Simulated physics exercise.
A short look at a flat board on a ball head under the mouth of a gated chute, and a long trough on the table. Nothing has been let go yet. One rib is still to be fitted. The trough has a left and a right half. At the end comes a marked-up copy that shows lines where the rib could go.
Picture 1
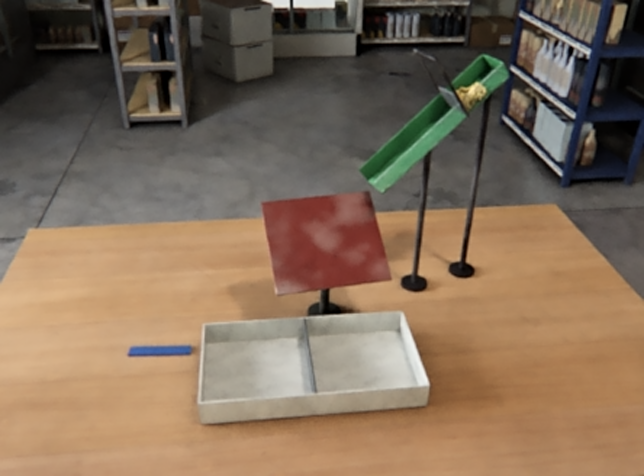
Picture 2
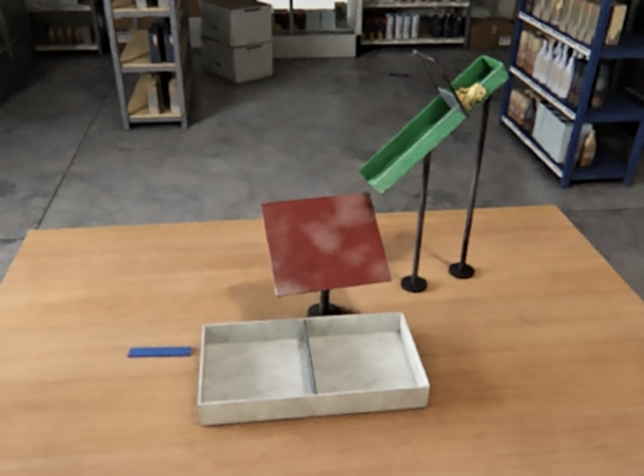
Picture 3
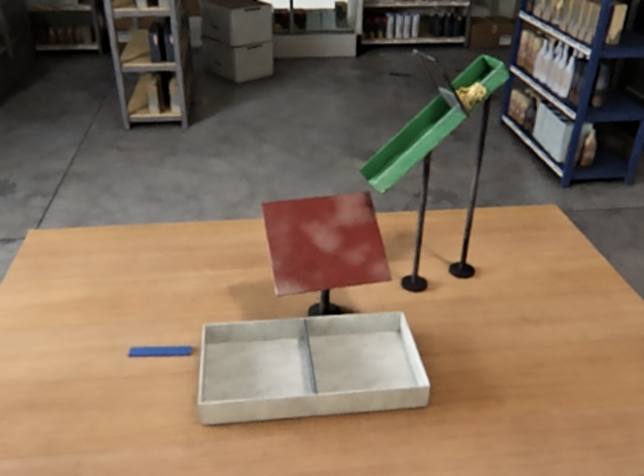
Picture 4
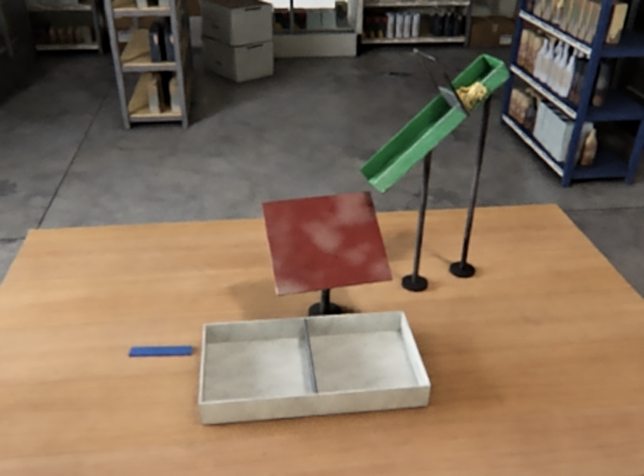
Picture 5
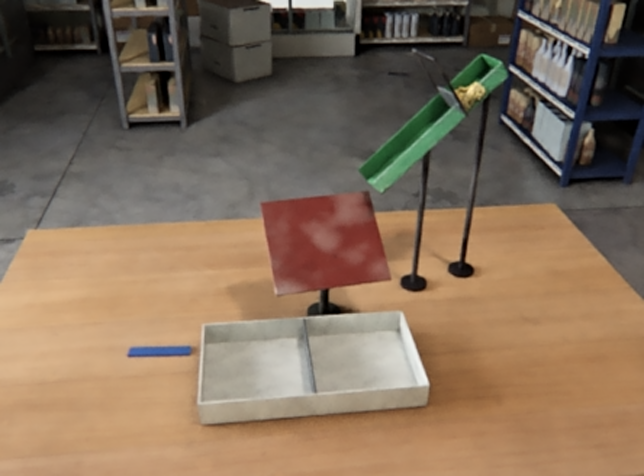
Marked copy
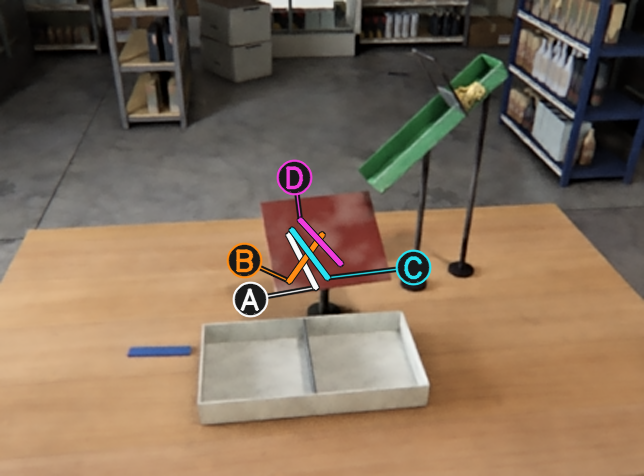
Warehouse, a green chute holding a yellowish load behind its gate above a tilted red board and divided tray, nothing visibly moving.
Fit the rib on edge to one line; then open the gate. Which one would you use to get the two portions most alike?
The answer is line B.
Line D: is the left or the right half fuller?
The right half.
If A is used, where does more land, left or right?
The right half.
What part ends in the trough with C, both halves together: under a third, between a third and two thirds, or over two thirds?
Over two thirds.
On the marked copy, line A from (288, 235) to (315, 287); line B from (322, 234) to (289, 281); line C from (292, 230) to (327, 277); line D from (300, 220) to (340, 263).
For line A, of what is caught, a stray few in the left half, nearly all in the right.
For line B, of what is caught, about two thirds in the left half, about a third in the right.
For line C, of what is caught, none in the left half, all in the right.
For line D, of what is caught, a stray few in the left half, nearly all in the right.
